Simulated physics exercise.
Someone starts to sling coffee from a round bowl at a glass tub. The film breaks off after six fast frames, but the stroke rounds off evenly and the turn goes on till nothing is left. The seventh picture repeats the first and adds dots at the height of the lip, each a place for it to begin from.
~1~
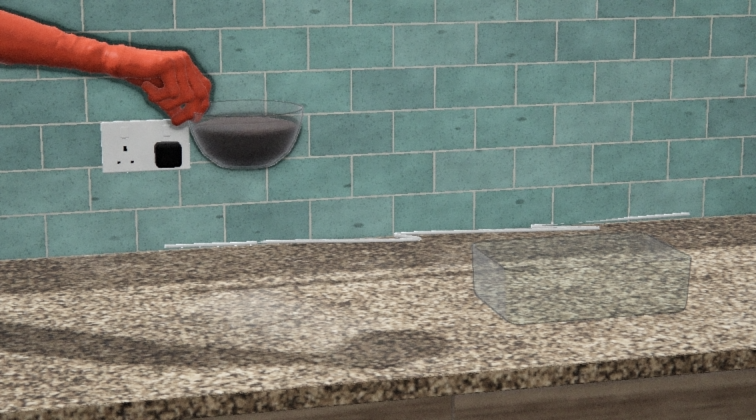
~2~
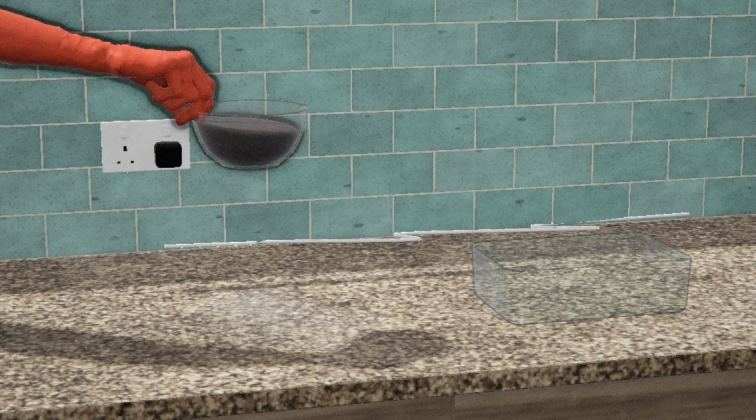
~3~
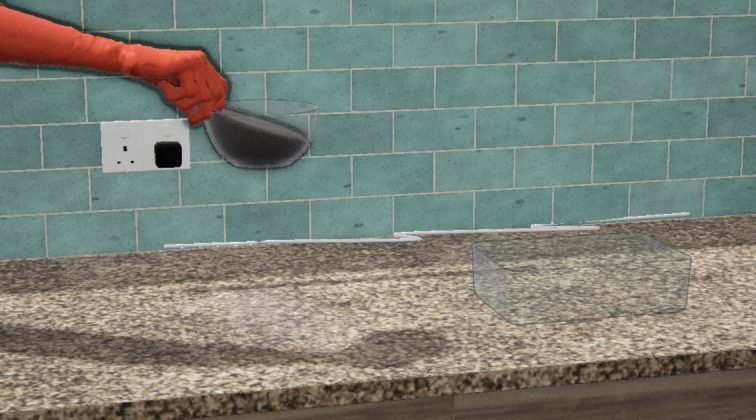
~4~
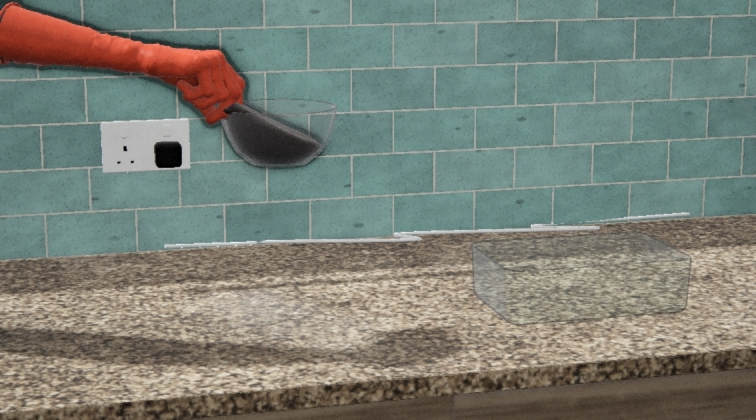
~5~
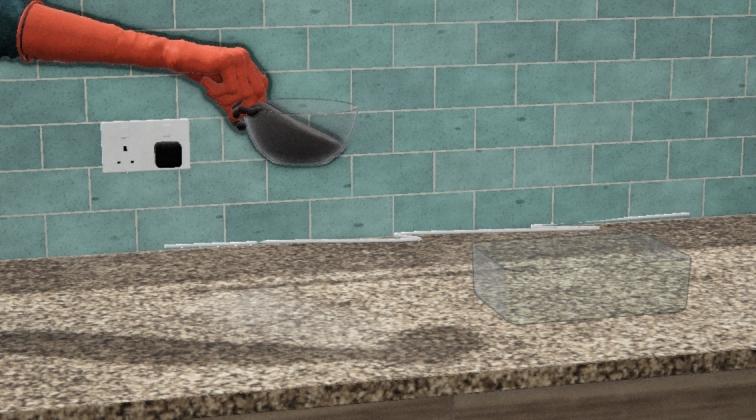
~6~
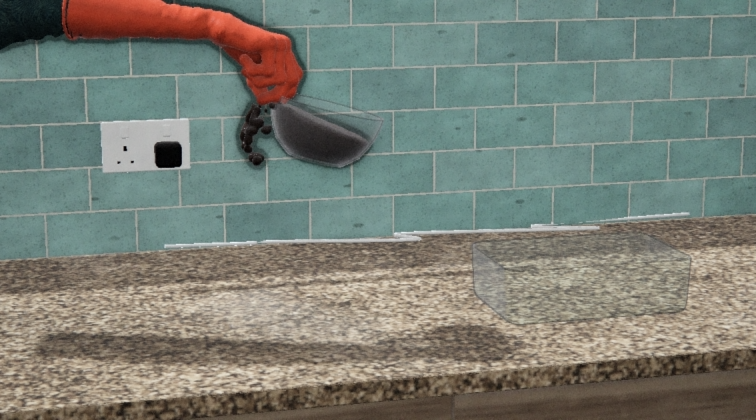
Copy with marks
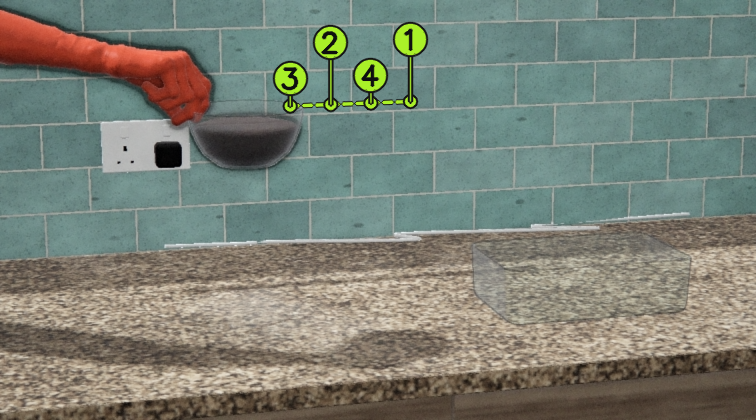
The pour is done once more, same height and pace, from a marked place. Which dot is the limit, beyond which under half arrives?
Take 2.
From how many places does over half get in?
Three.
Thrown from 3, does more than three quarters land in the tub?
No.
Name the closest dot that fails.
That is dot 3.
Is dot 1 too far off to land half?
No, not at all.
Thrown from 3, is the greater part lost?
Yes, that goes wrong.
On the marked copy, 1 at (410, 101); 2 at (330, 104); 3 at (290, 106); 4 at (370, 103).
If 1 is chosen, about 72 % lands in the tub, 9 % falls short and 19 % goes beside or beyond.
If 2 is chosen, about 66 % lands in the tub, 23 % falls short and 11 % goes beside or beyond.
If 3 is chosen, about 34 % lands in the tub, 58 % falls short and 7 % goes beside or beyond.
If 4 is chosen, about 73 % lands in the tub, 13 % falls short and 14 % goes beside or beyond.
